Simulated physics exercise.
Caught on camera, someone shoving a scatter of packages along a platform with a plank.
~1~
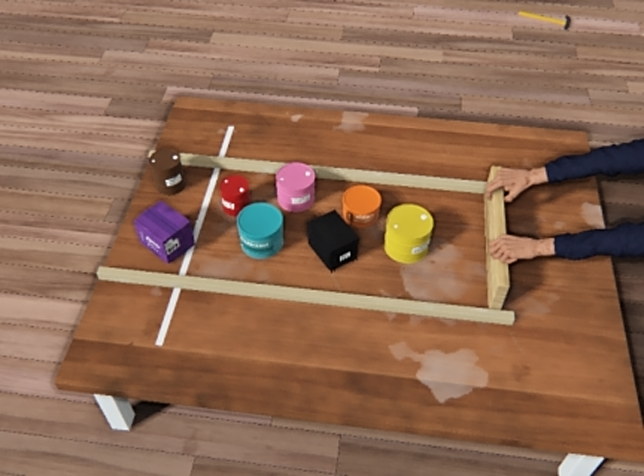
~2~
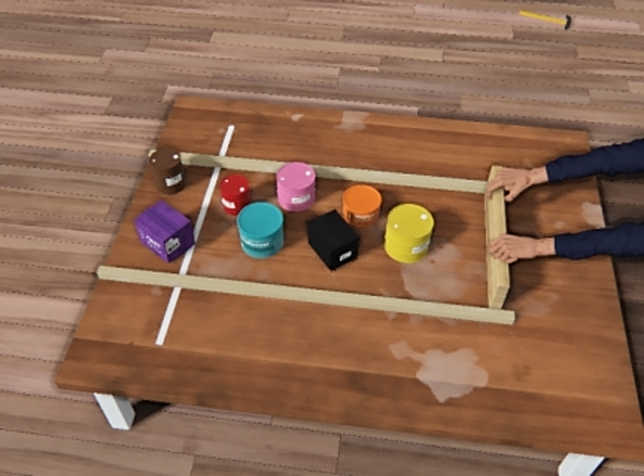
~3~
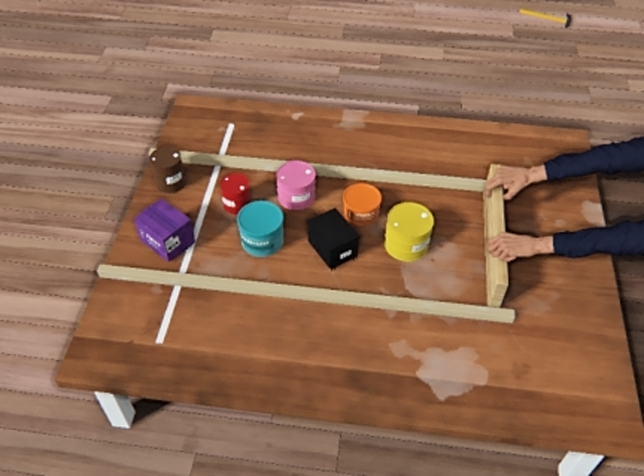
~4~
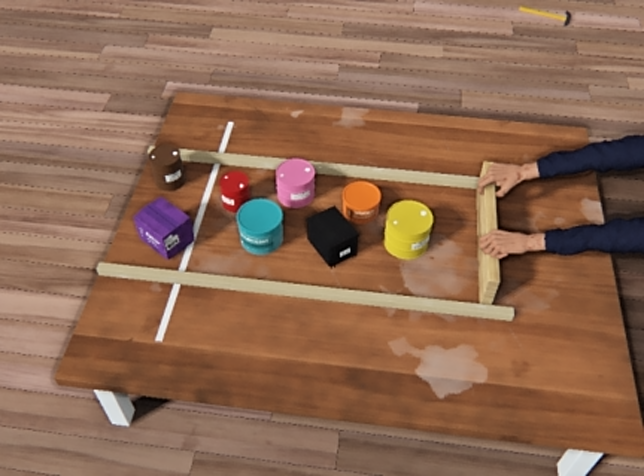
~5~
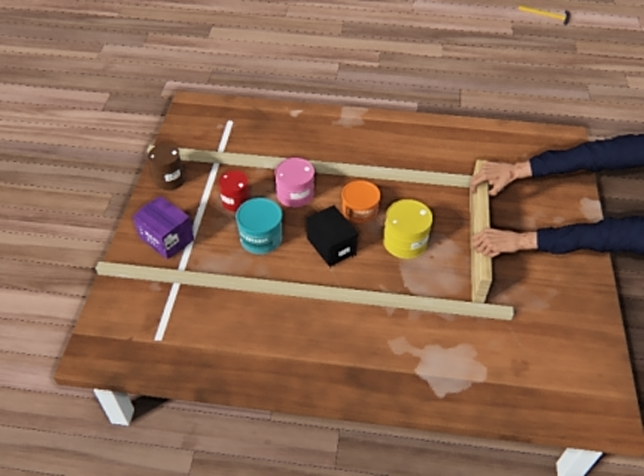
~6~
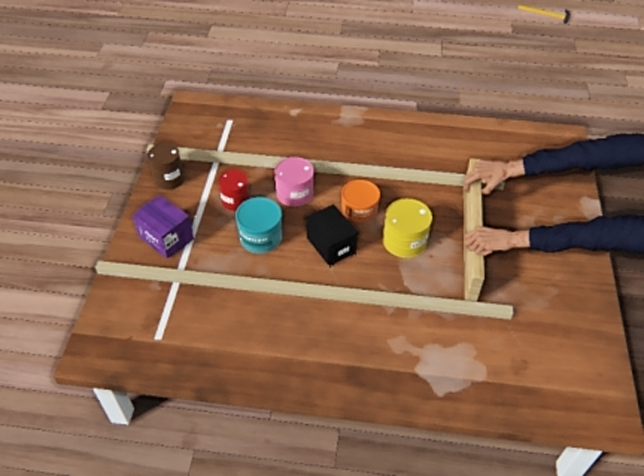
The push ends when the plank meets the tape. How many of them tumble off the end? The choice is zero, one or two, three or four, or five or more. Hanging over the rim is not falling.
As it turns out, the number that fall off is one or two.
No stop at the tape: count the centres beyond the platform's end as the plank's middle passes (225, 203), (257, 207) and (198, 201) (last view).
In that order 0, 0 and 2.
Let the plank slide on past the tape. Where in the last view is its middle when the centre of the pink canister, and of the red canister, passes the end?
Near (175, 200) and (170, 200).
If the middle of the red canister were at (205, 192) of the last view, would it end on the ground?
It remains up.
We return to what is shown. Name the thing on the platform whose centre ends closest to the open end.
It is the turquoise pail.
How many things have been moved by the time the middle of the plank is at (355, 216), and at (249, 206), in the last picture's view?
By then 3, and 7.
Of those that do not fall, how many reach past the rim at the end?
That would be 1.
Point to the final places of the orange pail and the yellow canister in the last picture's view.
Near (189, 181) and (175, 204).
Soon after, none off yet; brown canister at rest near (166, 167); purple parcel at rest near (164, 227); red canister at rest near (234, 190).
Then, none off yet; brown canister at rest near (166, 167); purple parcel at rest near (164, 227); red canister moved a little near (229, 192).
By the end, the number that fall off is one or two; fallen, purple parcel and brown canister.
